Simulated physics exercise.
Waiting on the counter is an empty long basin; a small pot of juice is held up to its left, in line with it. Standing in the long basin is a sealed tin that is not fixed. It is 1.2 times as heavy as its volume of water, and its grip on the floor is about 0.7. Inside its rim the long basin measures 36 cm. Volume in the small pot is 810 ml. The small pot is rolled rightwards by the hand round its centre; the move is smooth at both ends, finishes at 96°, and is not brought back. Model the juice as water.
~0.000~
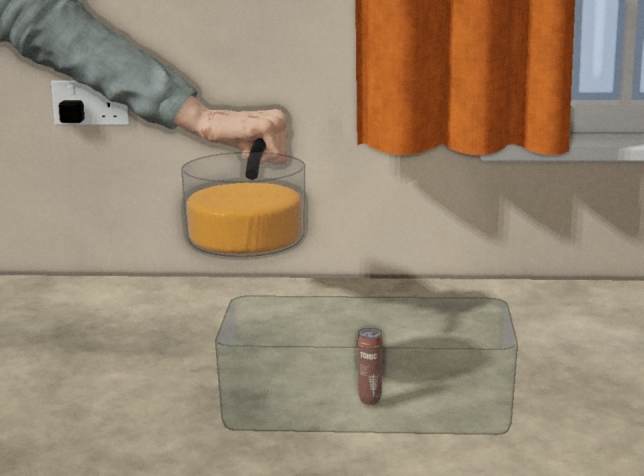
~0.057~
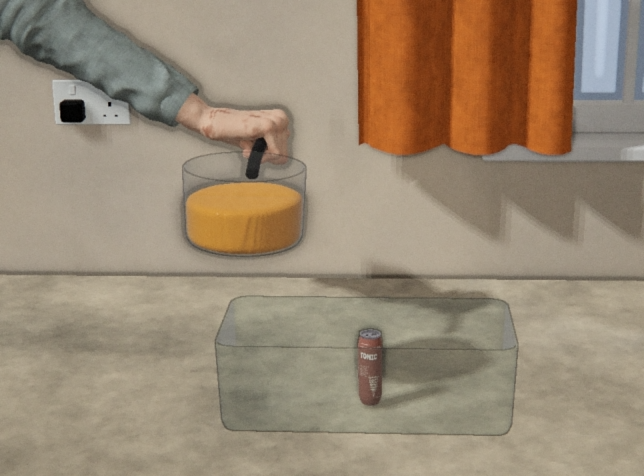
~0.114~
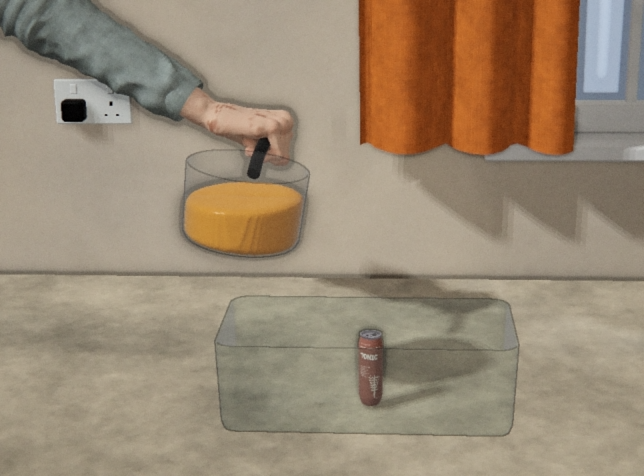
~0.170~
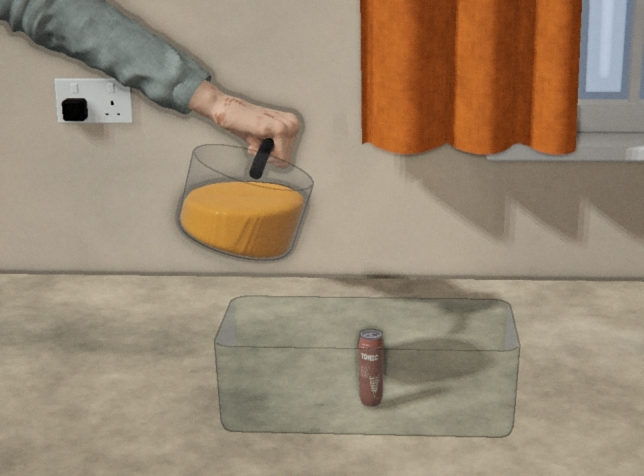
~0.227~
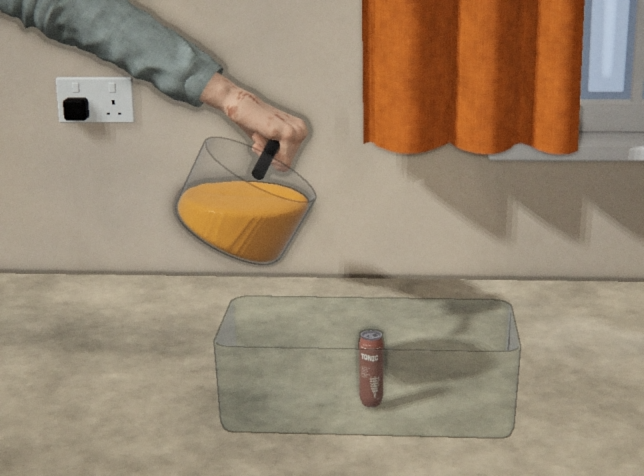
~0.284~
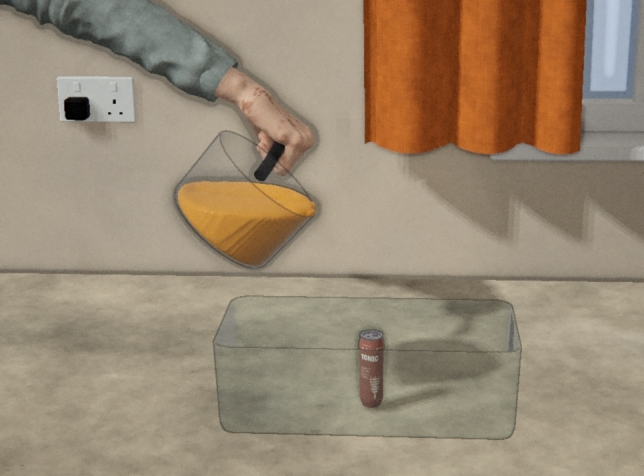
On a stone-coloured counter, a hand tilting a small clear pot of orange juice rightwards above an empty basin and a tin.
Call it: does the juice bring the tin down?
Call: Brought down.
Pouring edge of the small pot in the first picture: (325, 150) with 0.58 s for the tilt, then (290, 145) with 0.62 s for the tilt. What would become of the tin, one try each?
The tin stays vertical the first time and overturns the second time.
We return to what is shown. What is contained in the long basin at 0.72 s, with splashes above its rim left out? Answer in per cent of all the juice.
Some 72 per cent.
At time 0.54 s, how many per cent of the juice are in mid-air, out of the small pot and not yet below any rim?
Estimate: Some 40 % of the total.
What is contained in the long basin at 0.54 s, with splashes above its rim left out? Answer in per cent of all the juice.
Roughly 16 per cent.
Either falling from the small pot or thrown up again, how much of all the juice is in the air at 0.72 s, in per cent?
Estimate: About 12 in a hundred.
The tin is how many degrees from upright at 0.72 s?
About 10 degrees from upright.
After 0.54 s the tilt is 92° and 45 per cent is still to pour; the tin stands where it began.
After 0.72 s the tilt is 96° and 18 per cent is still to pour; the tin leans 10°.
After 0.91 s the tilt is 96° and 6 per cent is still to pour; the tin lies on its side.
After 1.12 s the tilt is 96° and 2 per cent is still to pour; the tin lies on its side.
In the end the tin lies on its side.
